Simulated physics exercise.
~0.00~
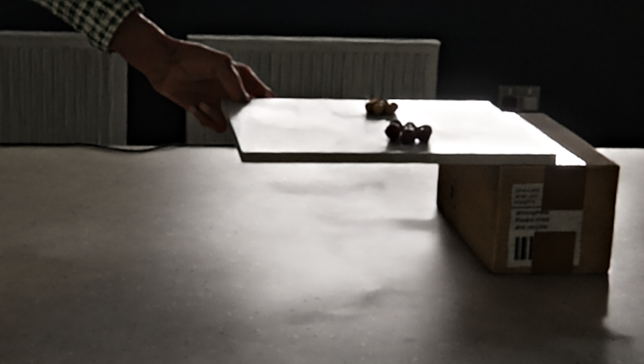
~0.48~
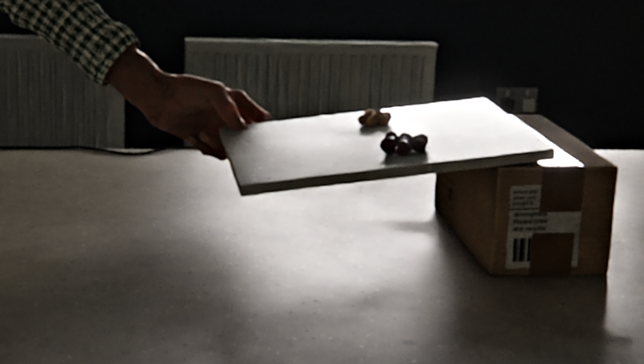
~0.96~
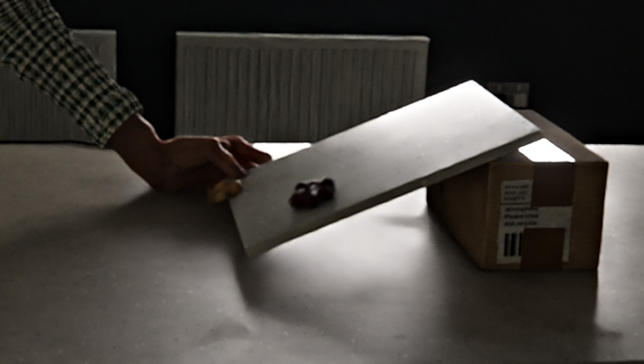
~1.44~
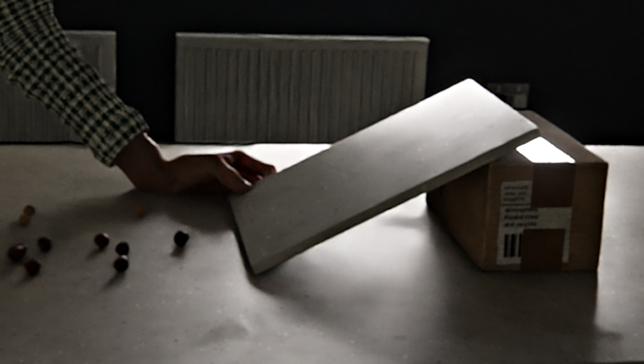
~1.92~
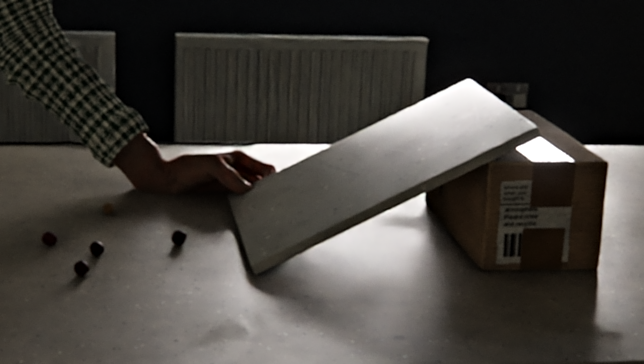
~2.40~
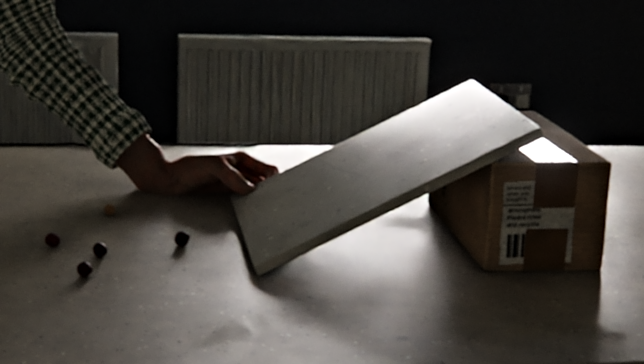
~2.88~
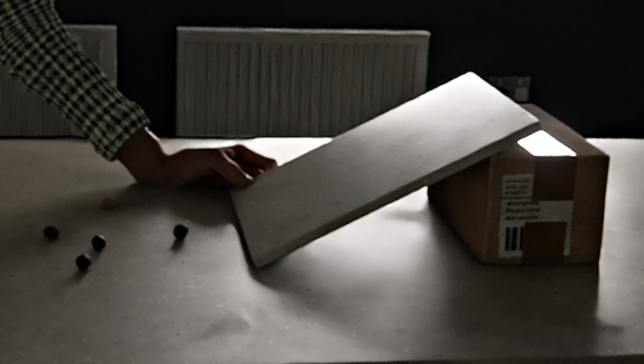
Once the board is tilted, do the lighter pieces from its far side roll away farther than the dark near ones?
Yes, the lighter far pieces go farther and mostly pass out of view to the left. Several of the dark near ones come to rest on the table.
